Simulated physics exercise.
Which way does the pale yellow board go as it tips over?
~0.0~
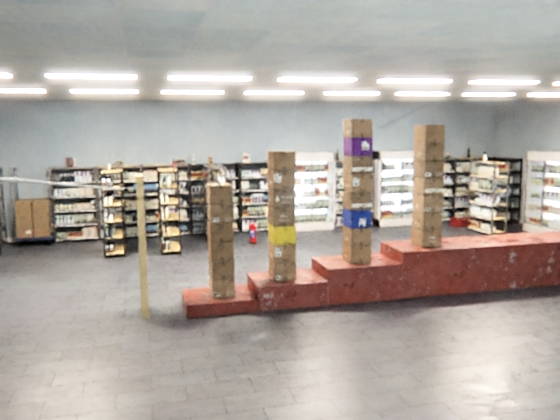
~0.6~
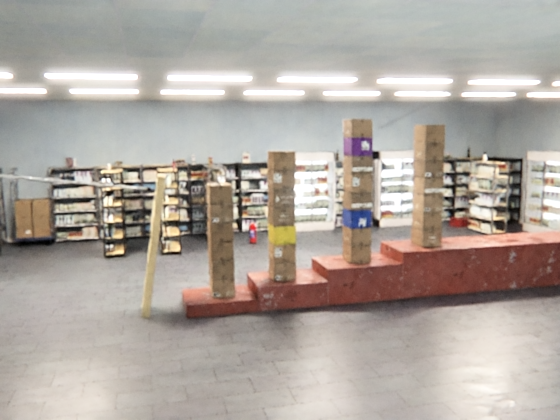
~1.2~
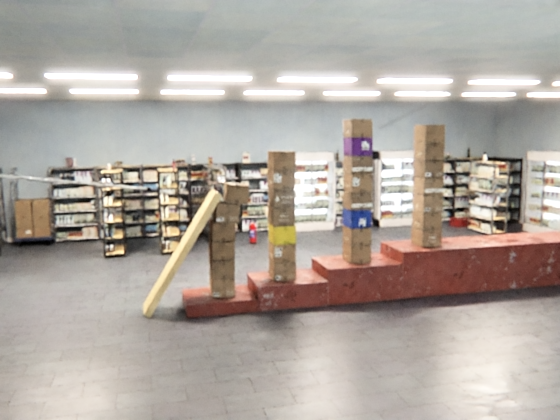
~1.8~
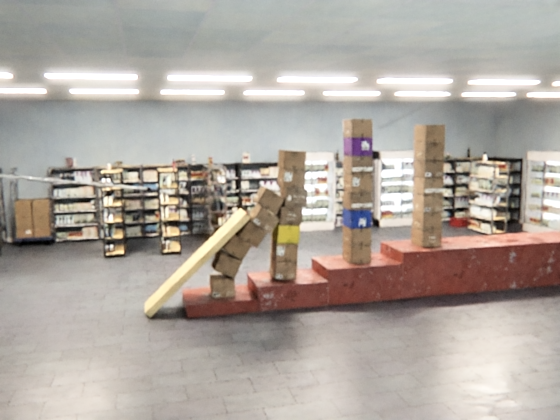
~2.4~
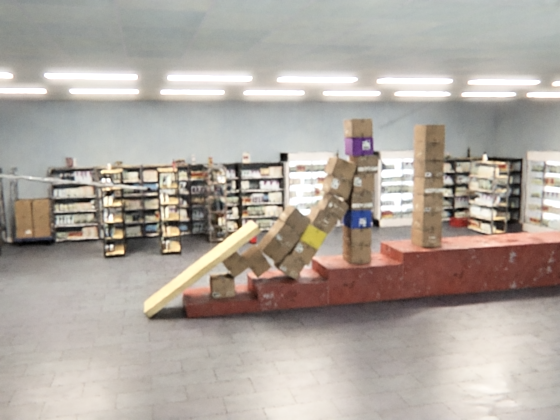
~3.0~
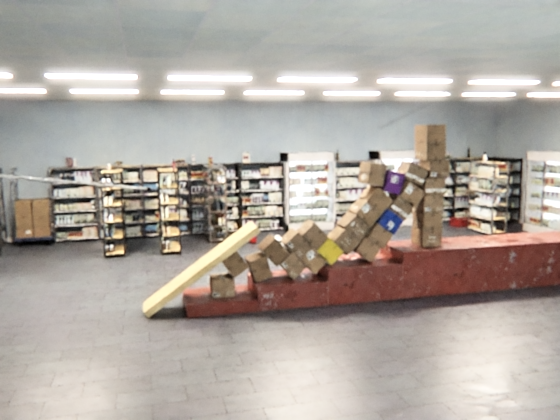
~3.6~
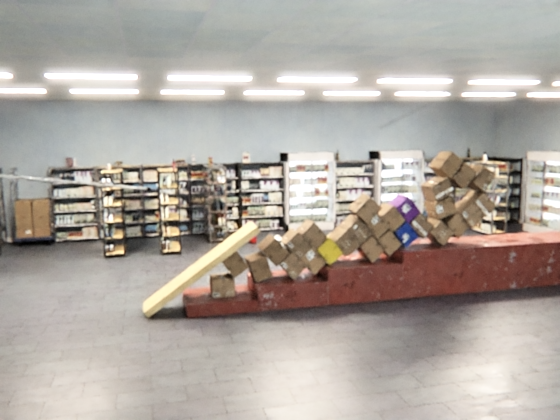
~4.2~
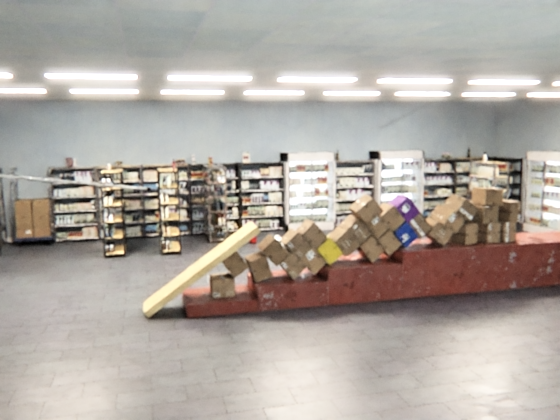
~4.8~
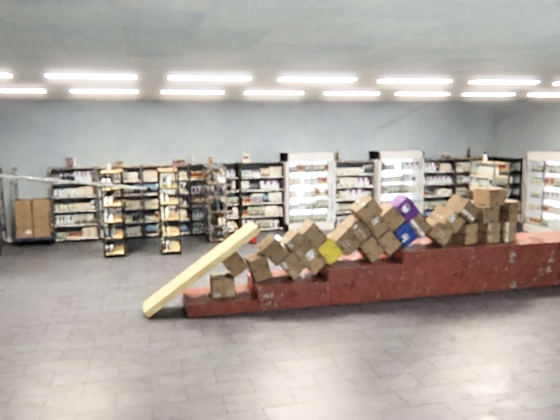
The board tips over to the right, into the nearest column of cartons.
